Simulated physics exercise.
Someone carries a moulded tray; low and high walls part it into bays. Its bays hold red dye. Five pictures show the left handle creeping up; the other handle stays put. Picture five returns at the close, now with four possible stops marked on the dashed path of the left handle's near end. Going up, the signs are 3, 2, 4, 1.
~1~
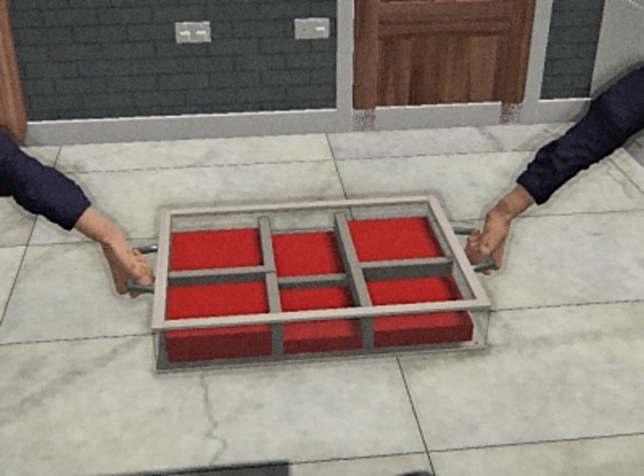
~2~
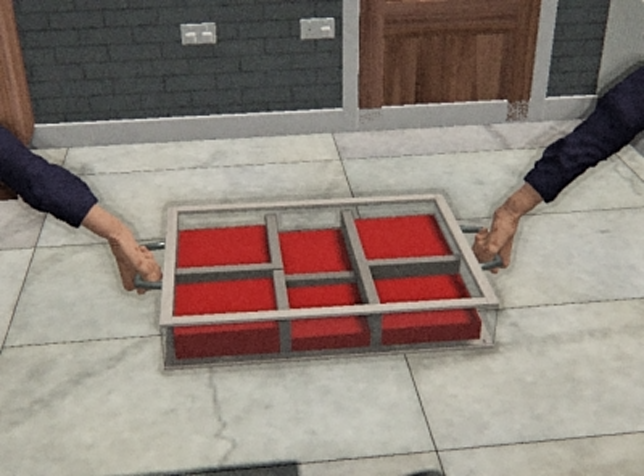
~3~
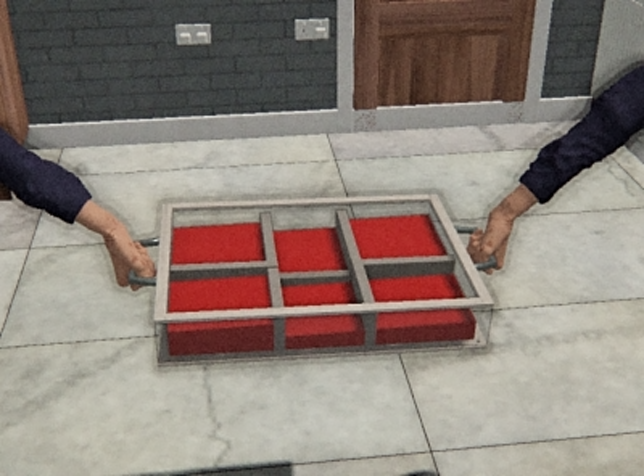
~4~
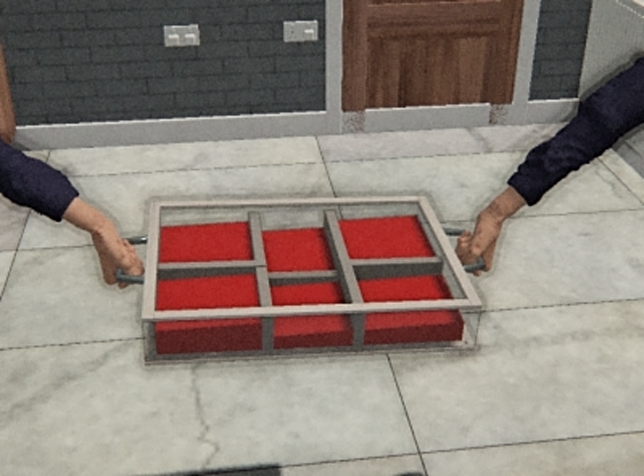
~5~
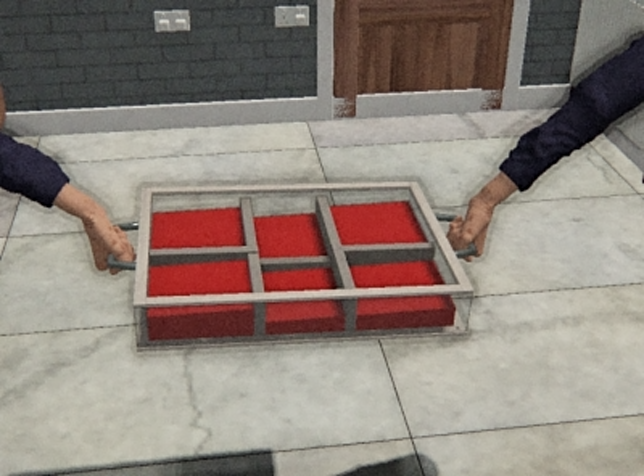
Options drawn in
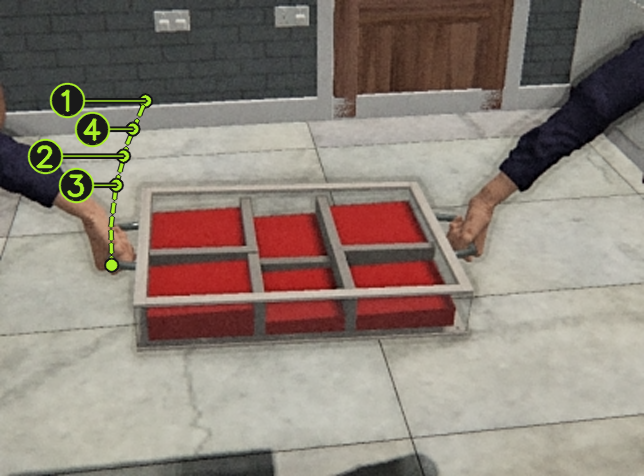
In a room with a pale tiled floor, two hands held a clear-sided tray of red sections by its side handles, tilting it very slightly down to the right as it drifted a little left.
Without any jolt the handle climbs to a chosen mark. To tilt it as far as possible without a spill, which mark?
The limit is 2.
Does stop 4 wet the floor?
Yes.
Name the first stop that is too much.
4.
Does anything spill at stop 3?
No.
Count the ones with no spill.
Two of them.
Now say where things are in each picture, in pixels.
The tray is level; deepest in the front left bay, at (221, 307), shallowest in the back middle; left handle at (133, 269), in the first frame.
Tipped about 1° down to the right; no wall is crossed; left handle at (140, 266), in the second frame.
Tipped about 2° down to the right; no wall is crossed; left handle at (134, 262), in the third frame.
Tipped about 3° down to the right; no wall is crossed; left handle at (122, 260), in the fourth frame.
Tipped about 3° down to the right; deepest in the front left bay, at (203, 285), shallowest in the back middle; left handle at (113, 246), in the fifth frame.
In lime, 1 at (145, 100); 2 at (123, 156); 3 at (116, 185); 4 at (132, 129).
With 1, about 24 % goes over the rim.
With 2, nothing spills; the back right bay holds the most.
With 3, nothing spills; the back right bay holds the most.
With 4, about 7 % goes over the rim.
